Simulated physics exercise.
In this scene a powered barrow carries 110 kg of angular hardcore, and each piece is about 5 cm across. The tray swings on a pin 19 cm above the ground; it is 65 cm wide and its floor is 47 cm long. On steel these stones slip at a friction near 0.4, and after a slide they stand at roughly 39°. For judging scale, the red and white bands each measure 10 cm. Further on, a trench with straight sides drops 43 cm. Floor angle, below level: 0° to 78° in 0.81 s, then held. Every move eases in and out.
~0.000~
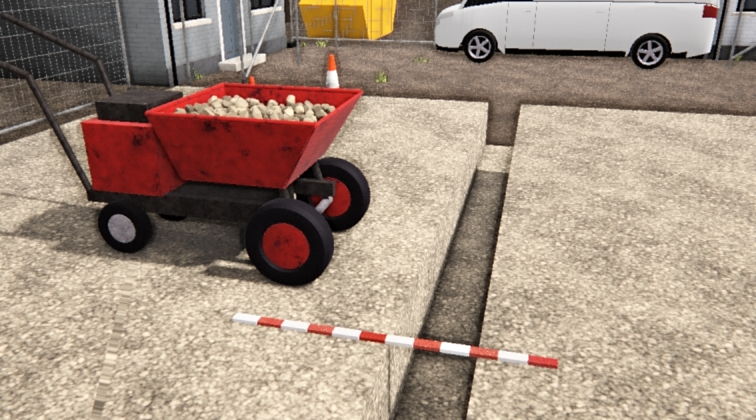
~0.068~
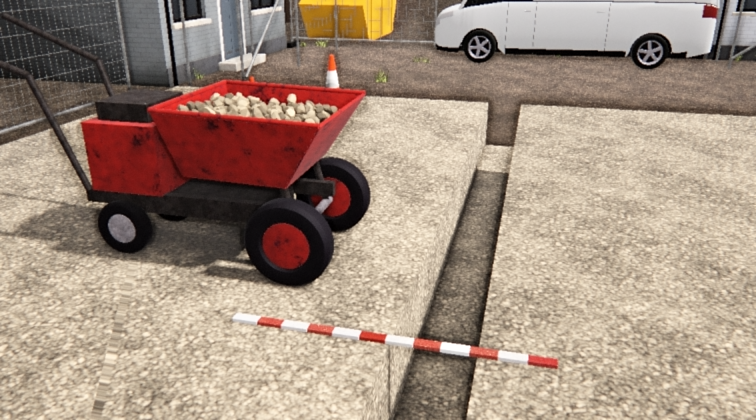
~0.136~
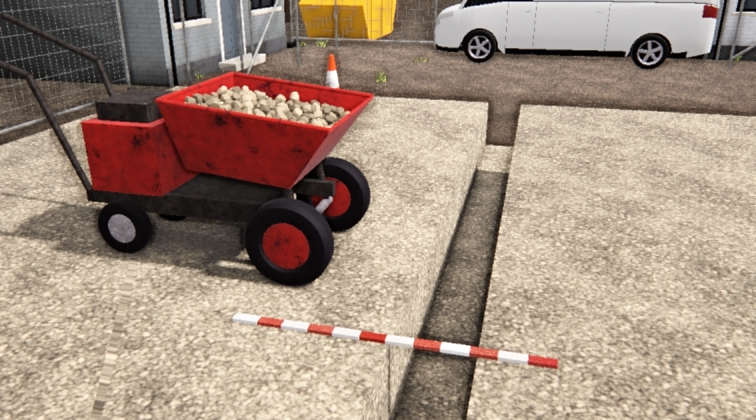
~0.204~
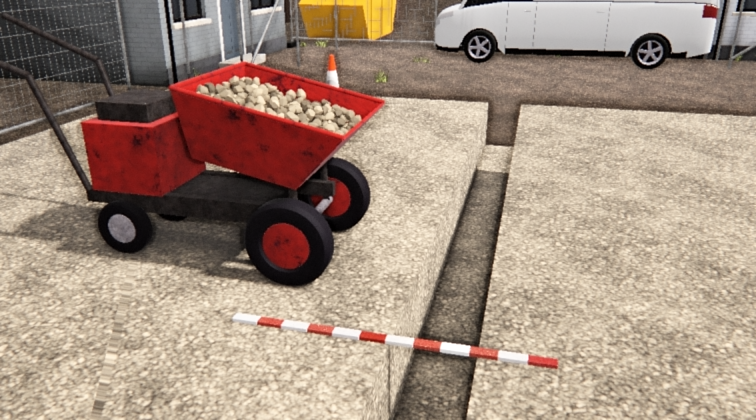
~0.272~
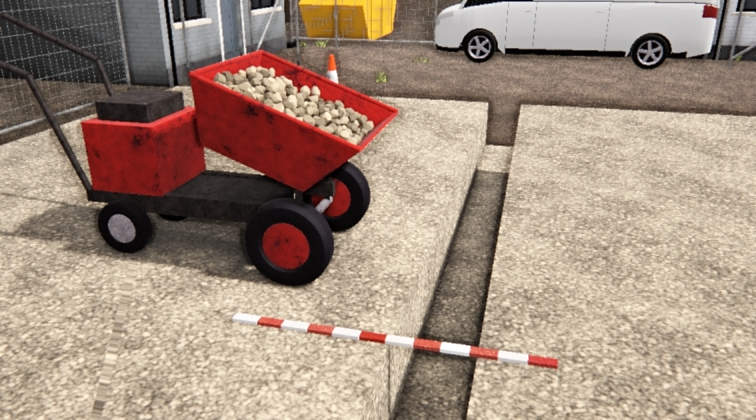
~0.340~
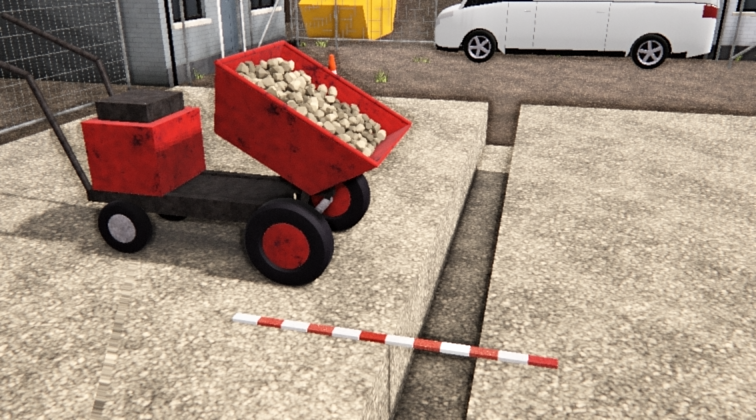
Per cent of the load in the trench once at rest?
About 89 %.
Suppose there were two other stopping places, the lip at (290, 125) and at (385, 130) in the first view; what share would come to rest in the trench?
I'd expect some 95 per cent, then some 15.
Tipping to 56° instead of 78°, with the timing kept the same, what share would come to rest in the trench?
Then roughly 15 percent.
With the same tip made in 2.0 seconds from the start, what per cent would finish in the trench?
In that case, around 95%.
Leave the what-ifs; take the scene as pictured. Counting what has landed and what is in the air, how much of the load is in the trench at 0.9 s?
Close to 25 per cent at that time.
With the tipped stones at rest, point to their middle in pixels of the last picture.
(456, 330).
After 0.6 s the floor is at 66°; 100 % in the tray; the foremost stones are at (423, 210).
After 0.9 s the floor is at 78°; 69 % in the tray, 27 % in the trench, 4 % past the trench; the foremost stones are at (517, 281).
After 1.3 s the floor is at 78°; 33 % in the tray, 57 % in the trench, 10 % past the trench; the foremost stones are at (619, 280).
After 3.2 s the floor is at 78°; 1 % in the tray, 89 % in the trench, 10 % past the trench; the foremost stones are at (646, 282).
